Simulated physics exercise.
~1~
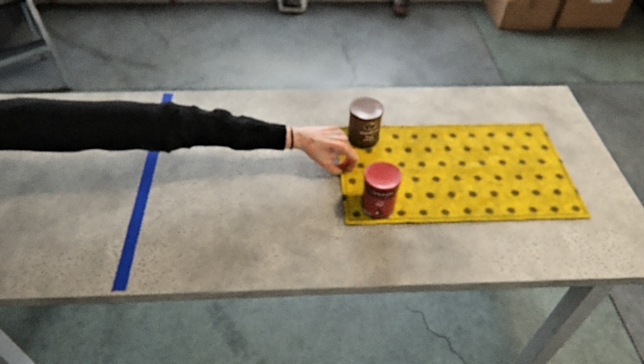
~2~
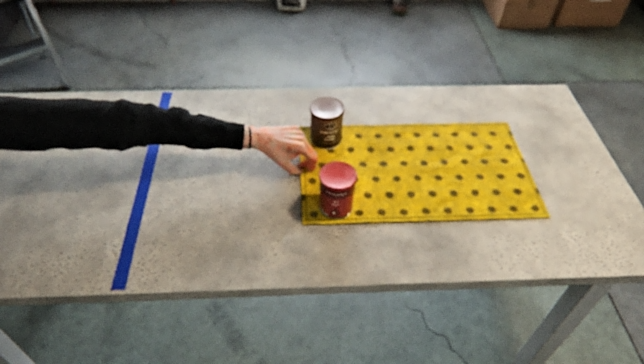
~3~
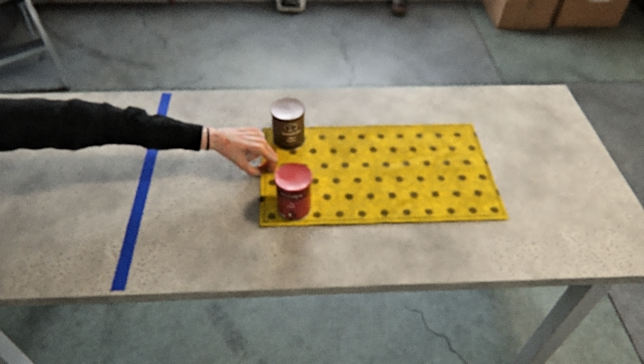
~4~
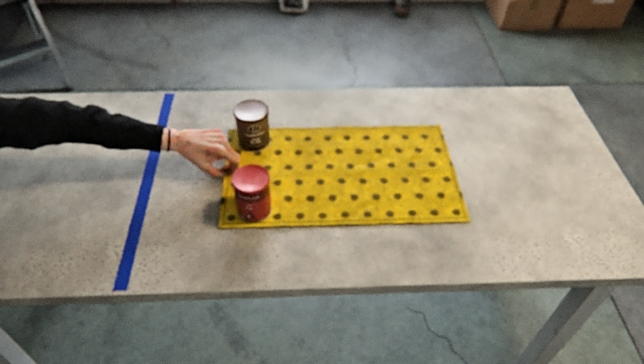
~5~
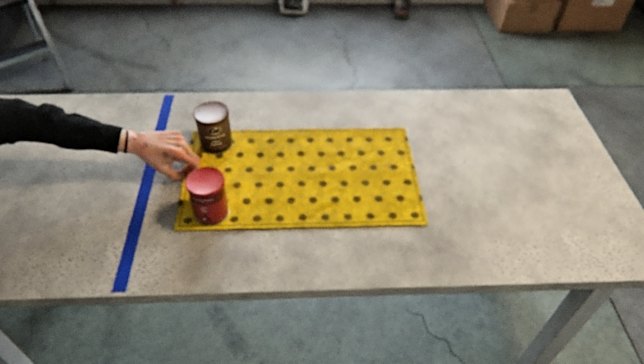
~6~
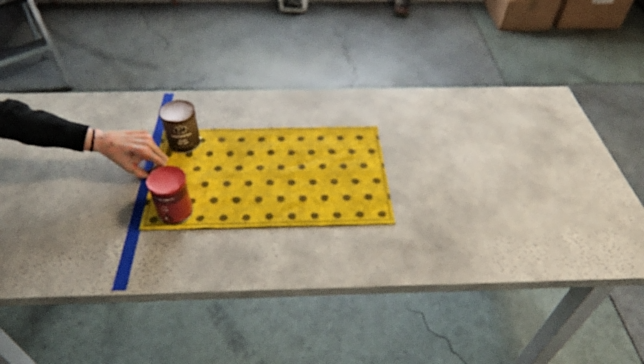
On a speckled table, a hand pulls a yellow cloth carrying two upright tins left to blue tape.
